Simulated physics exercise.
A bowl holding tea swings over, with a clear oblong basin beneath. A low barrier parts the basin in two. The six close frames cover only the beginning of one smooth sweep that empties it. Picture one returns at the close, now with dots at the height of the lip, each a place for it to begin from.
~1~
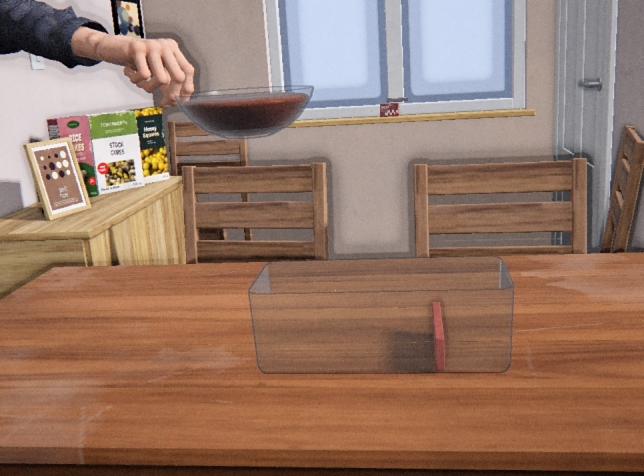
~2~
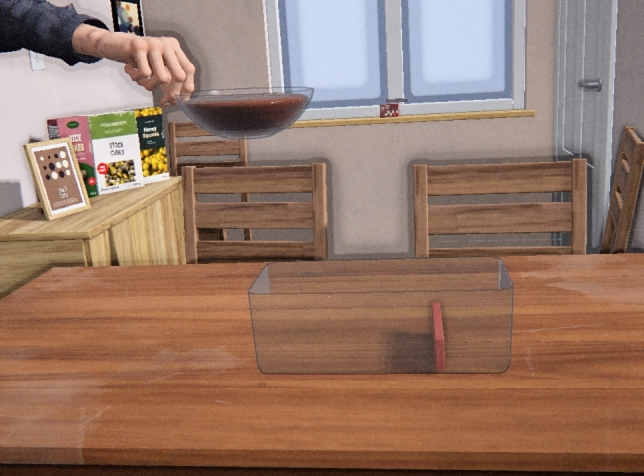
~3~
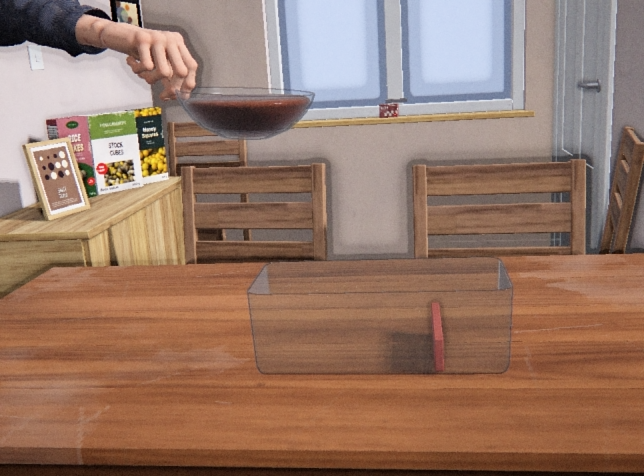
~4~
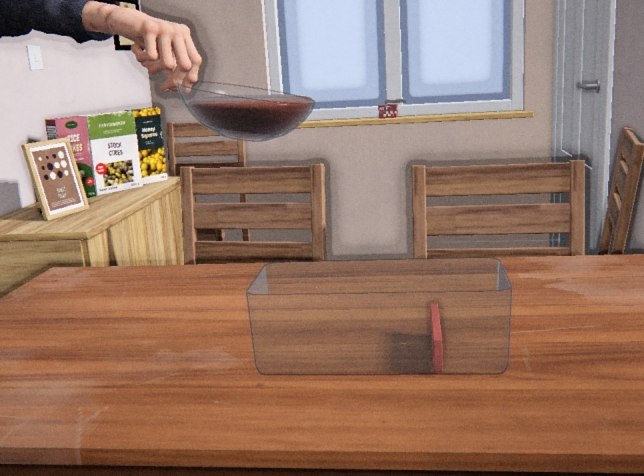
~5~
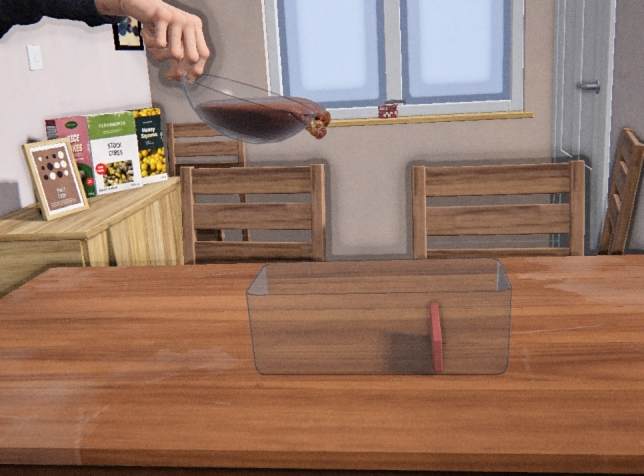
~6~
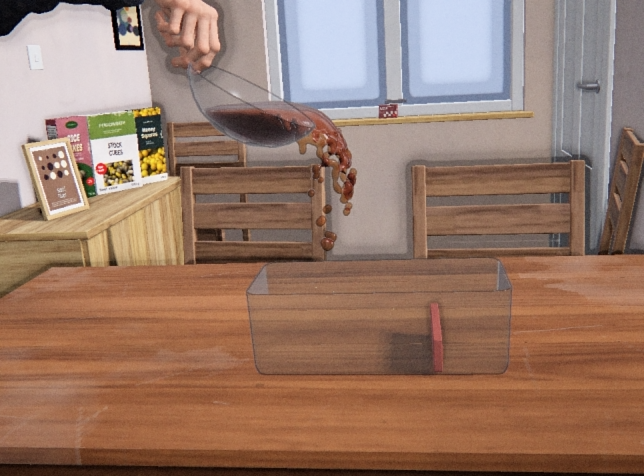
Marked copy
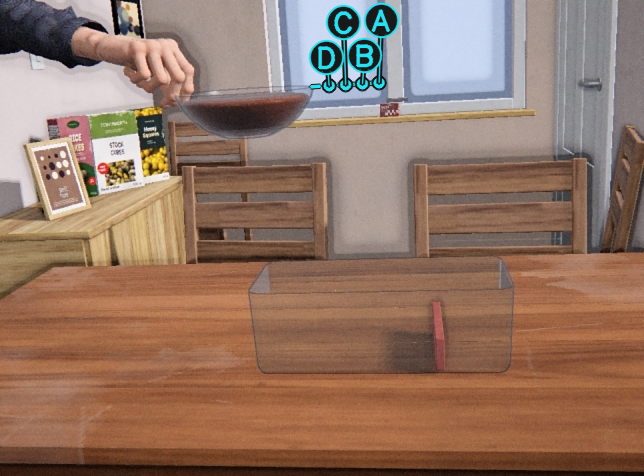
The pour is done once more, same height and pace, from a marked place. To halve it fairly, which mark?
Place B does it best.
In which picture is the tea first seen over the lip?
Picture 4.
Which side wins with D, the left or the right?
More ends on the left.
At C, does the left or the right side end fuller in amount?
The left one.
In cyan, A at (379, 82); B at (362, 83); C at (345, 84); D at (329, 85).
With A, about 34 % ends left of the wall and 64 % right of it.
With B, about 49 % ends left of the wall and 49 % right of it.
With C, about 77 % ends left of the wall and 20 % right of it.
With D, about 94 % ends left of the wall and 4 % right of it.
